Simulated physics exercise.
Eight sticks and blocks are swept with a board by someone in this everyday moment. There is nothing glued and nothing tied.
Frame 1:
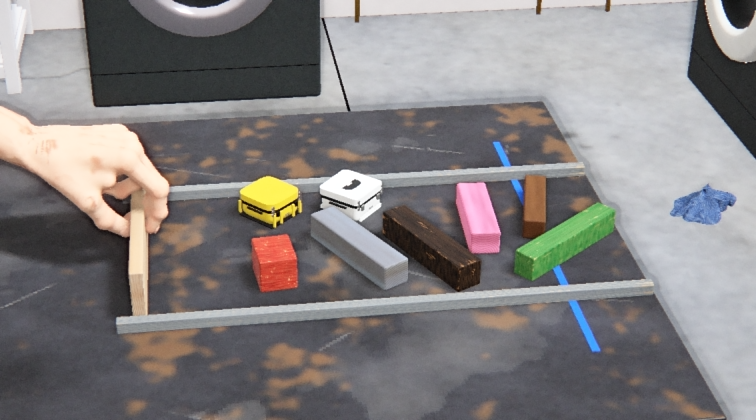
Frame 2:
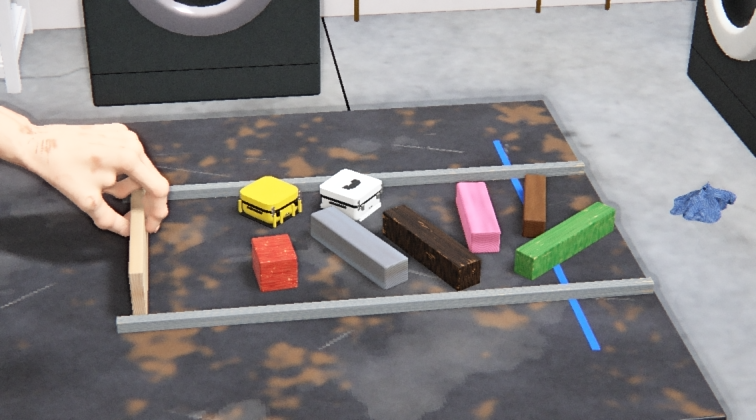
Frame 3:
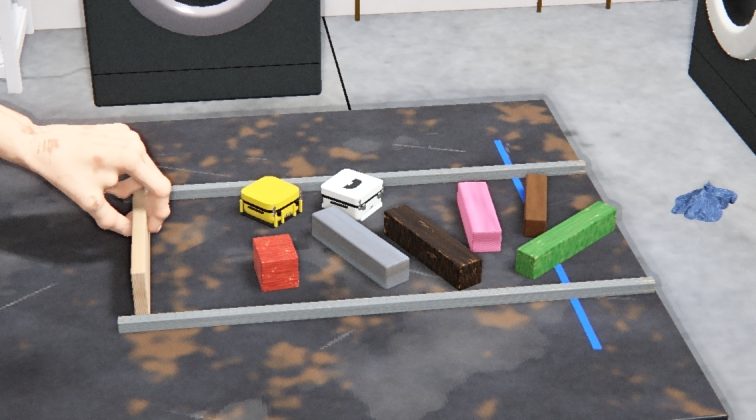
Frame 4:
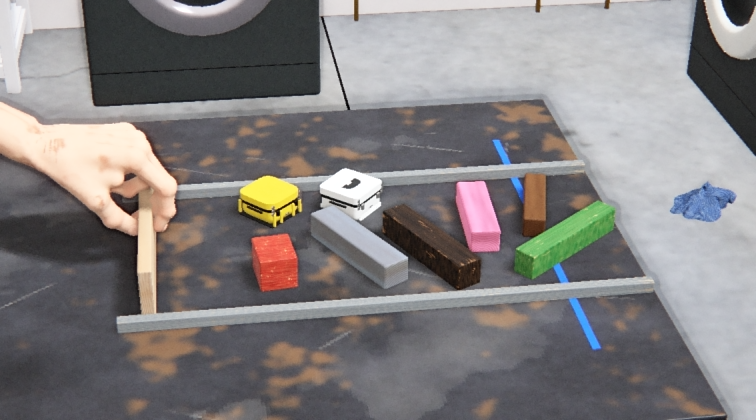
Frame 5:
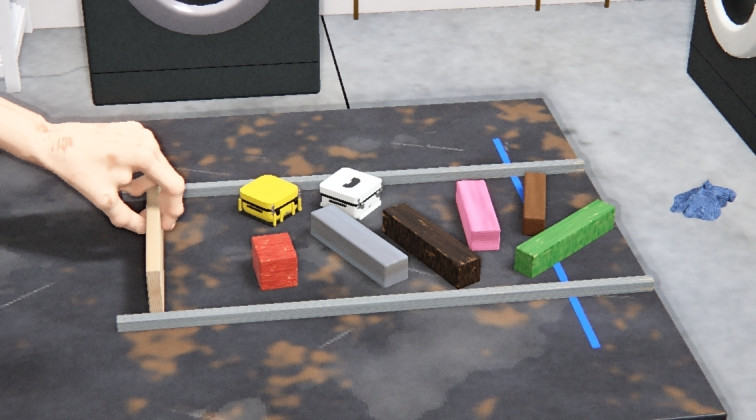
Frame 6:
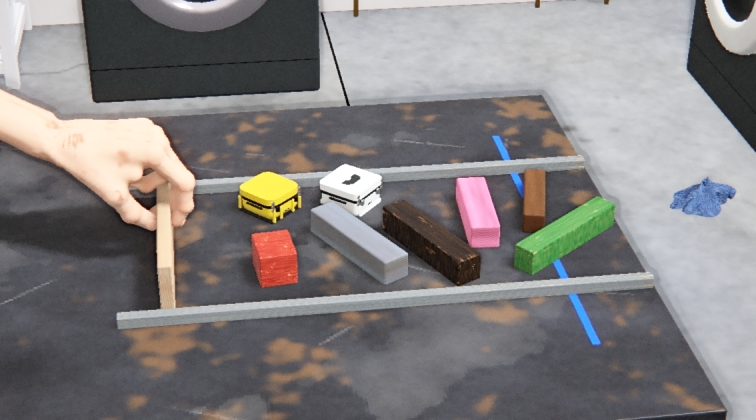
On a dark, rust-marked surface between two grey rails, a hand held an upright wooden board and slid it slightly to the right, while the colourful sticks, blocks and small cases stayed still.
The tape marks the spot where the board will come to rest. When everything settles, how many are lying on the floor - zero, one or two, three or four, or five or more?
Falls: Three or four.
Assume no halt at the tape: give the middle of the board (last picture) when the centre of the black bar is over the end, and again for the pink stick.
Roughly (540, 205); roughly (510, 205).
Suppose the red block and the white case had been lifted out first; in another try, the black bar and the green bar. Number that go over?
Result: 2, then 2.
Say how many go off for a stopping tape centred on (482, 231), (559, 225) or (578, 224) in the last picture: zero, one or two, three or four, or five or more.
Taken in the order given: Not one, 5 or more, five or over.
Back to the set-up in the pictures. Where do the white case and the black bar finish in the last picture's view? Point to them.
Final positions - white case around (582, 170), black bar around (626, 231).
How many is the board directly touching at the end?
All in all, 2.
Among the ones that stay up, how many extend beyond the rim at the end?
Looks like 2 of them.
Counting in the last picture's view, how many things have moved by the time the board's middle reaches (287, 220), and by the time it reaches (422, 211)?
I get 3 at the one place and 8 at the other.
Soon after, none off yet; green bar at rest near (566, 234); brown stick at rest near (534, 201); pink stick at rest near (477, 211).
Then, none off yet; green bar at rest near (566, 234); brown stick at rest near (534, 201); pink stick moved a little near (498, 210).
Further on, none off yet; green bar moved a little near (631, 231); brown stick moved about its own width near (605, 197); pink stick moved about its own width near (586, 207).
At rest, the number that fall off is three or four; fallen, pink stick, brown stick and green bar.
